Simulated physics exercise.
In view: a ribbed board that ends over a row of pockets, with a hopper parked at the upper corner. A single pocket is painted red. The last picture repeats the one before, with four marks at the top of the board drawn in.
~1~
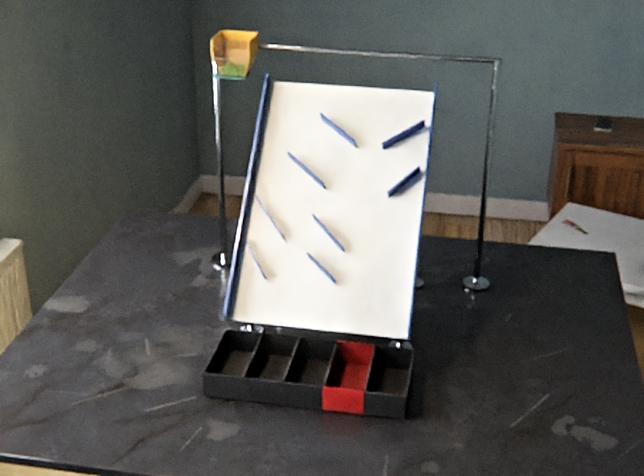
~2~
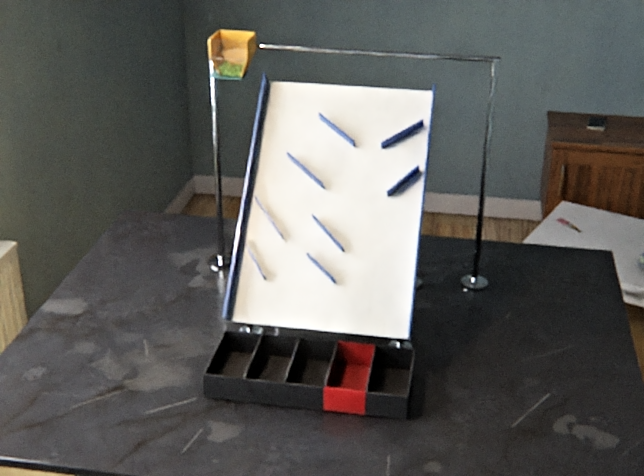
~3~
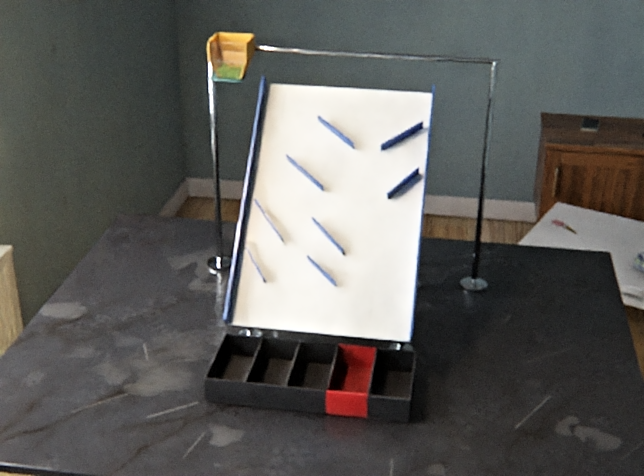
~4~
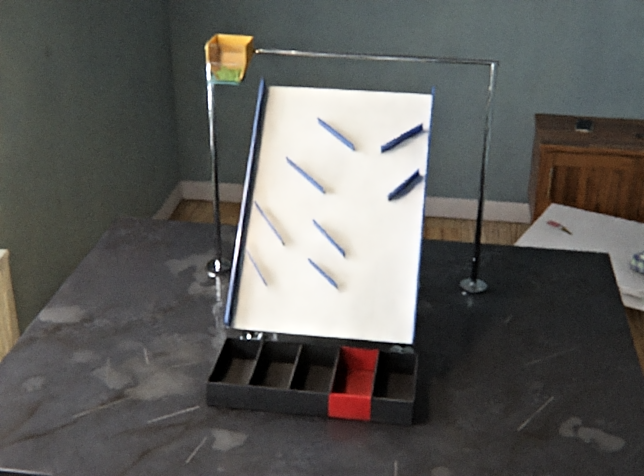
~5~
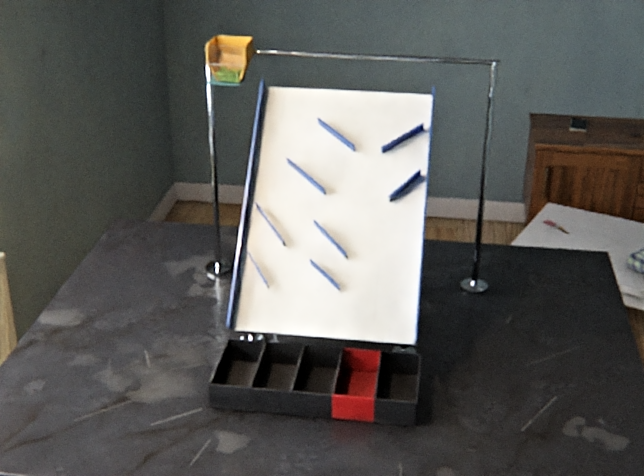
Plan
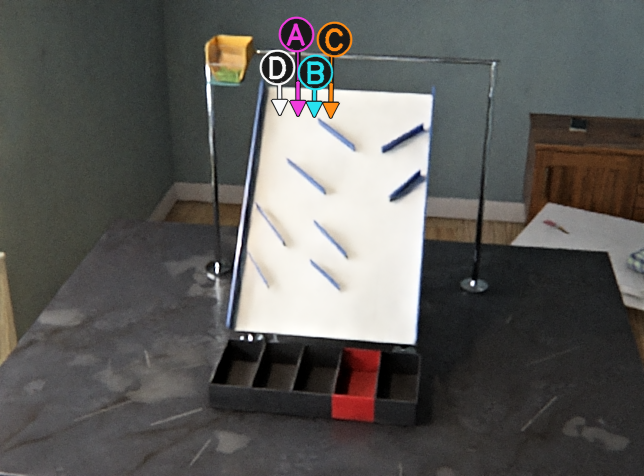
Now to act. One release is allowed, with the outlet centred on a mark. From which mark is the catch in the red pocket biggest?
Go for C.
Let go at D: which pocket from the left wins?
The third from the left.
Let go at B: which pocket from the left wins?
The fifth from the left.
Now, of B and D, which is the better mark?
B.
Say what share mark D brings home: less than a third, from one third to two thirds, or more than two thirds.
Mark D gives less than a third.
On the marked copy, mark A meets the board at (298, 110); mark B meets the board at (314, 111); mark C meets the board at (330, 112); mark D meets the board at (279, 109).
For mark A, about a tenth in the red pocket, the larger part in other pockets, about a tenth outside the box.
For mark B, roughly a quarter in the red pocket, roughly two thirds in other pockets, about a tenth outside the box.
For mark C, roughly half in the red pocket, roughly a third in other pockets, about a tenth outside the box.
For mark D, about a tenth in the red pocket, the larger part in other pockets, about a tenth outside the box.
